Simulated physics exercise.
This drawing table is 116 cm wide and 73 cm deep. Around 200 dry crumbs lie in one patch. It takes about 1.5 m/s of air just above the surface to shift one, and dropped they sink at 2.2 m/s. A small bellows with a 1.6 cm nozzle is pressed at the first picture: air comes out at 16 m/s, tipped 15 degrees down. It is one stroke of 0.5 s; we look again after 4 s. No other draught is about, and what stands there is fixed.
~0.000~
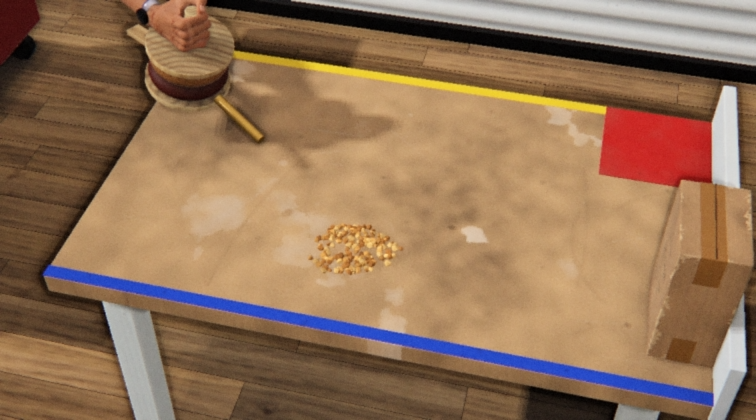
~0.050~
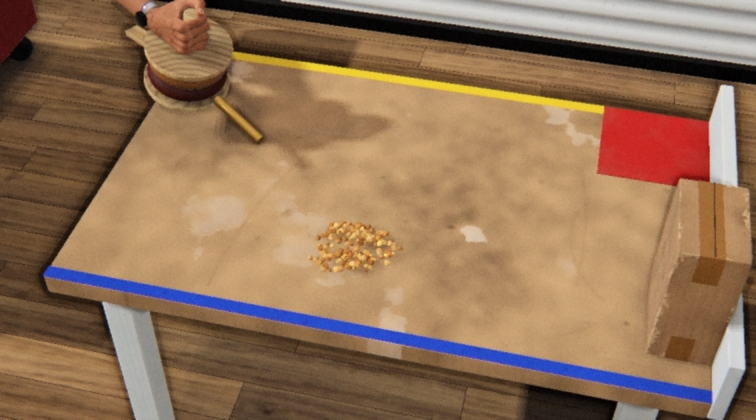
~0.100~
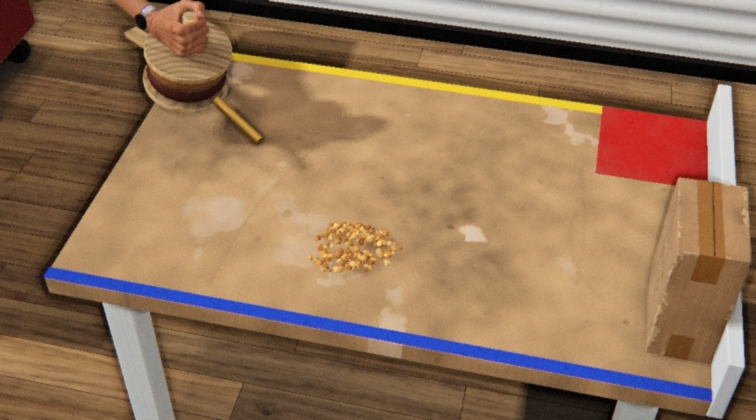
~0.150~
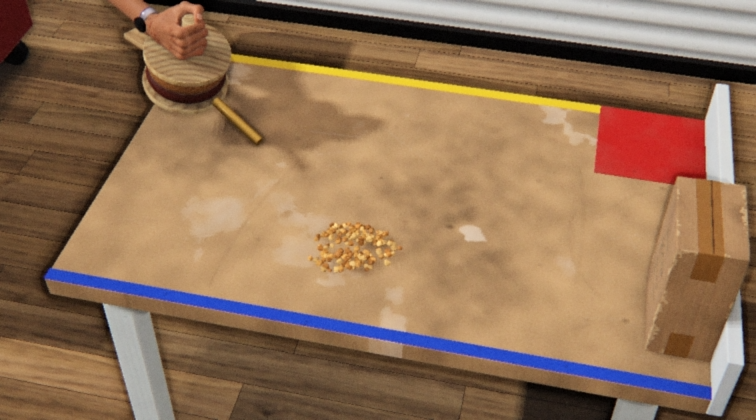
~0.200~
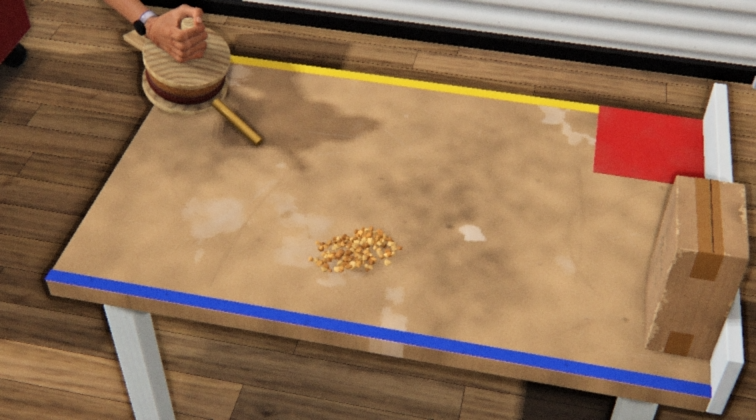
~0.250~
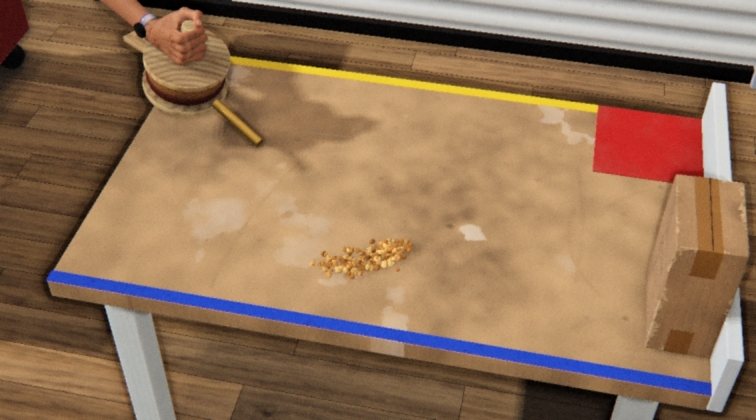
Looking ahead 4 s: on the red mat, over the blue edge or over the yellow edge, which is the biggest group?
It is blue that takes the most.
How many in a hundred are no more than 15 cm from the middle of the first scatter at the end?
Some 1 per cent.
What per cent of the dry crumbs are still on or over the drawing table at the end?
Some 3 per cent.
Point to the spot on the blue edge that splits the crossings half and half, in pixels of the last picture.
At about (455, 352).
After 0.8 s, 95 % are over the blue edge, 0 % on the red mat and 0 % over the yellow edge; 84 % are gone or lie where they will stay.
After 1.3 s, 97 % are over the blue edge, 0 % on the red mat and 0 % over the yellow edge; 100 % are gone or lie where they will stay.
After 2.2 s, 97 % are over the blue edge, 0 % on the red mat and 0 % over the yellow edge; 100 % are gone or lie where they will stay.
After 4.0 s, at the end, 97 % are over the blue edge, 0 % on the red mat and 0 % over the yellow edge.
